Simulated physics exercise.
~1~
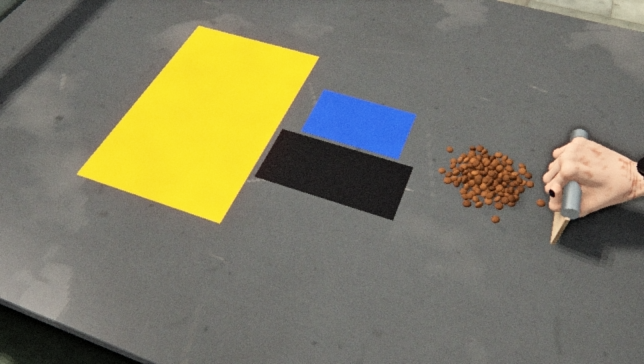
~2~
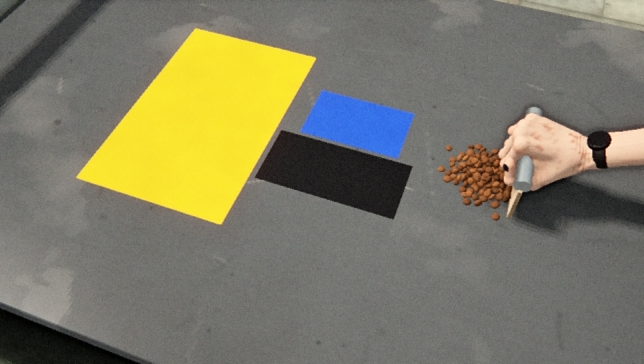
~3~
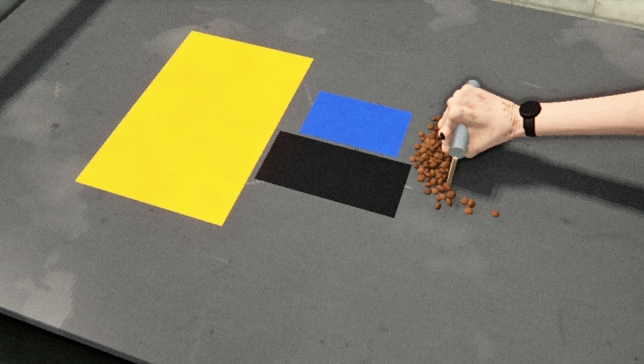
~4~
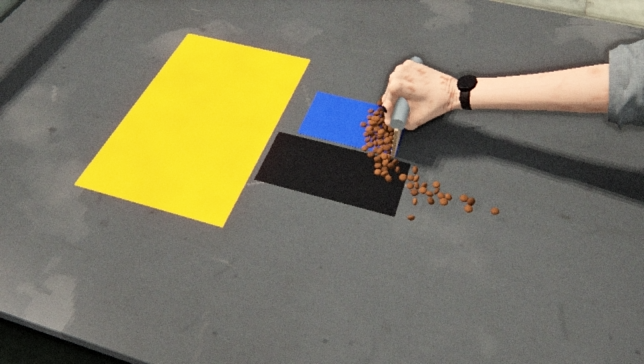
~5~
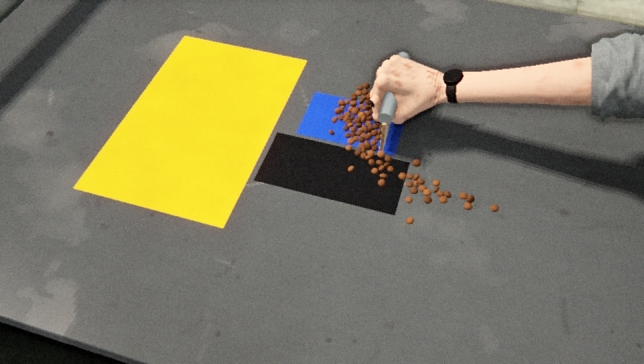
A hand gripping a scraper pushed a pile of small brown kibble leftward across a gray table toward some colored mats, leaving a trail behind, until most pieces lay on the blue mat, with a few on the black and none on the yellow.
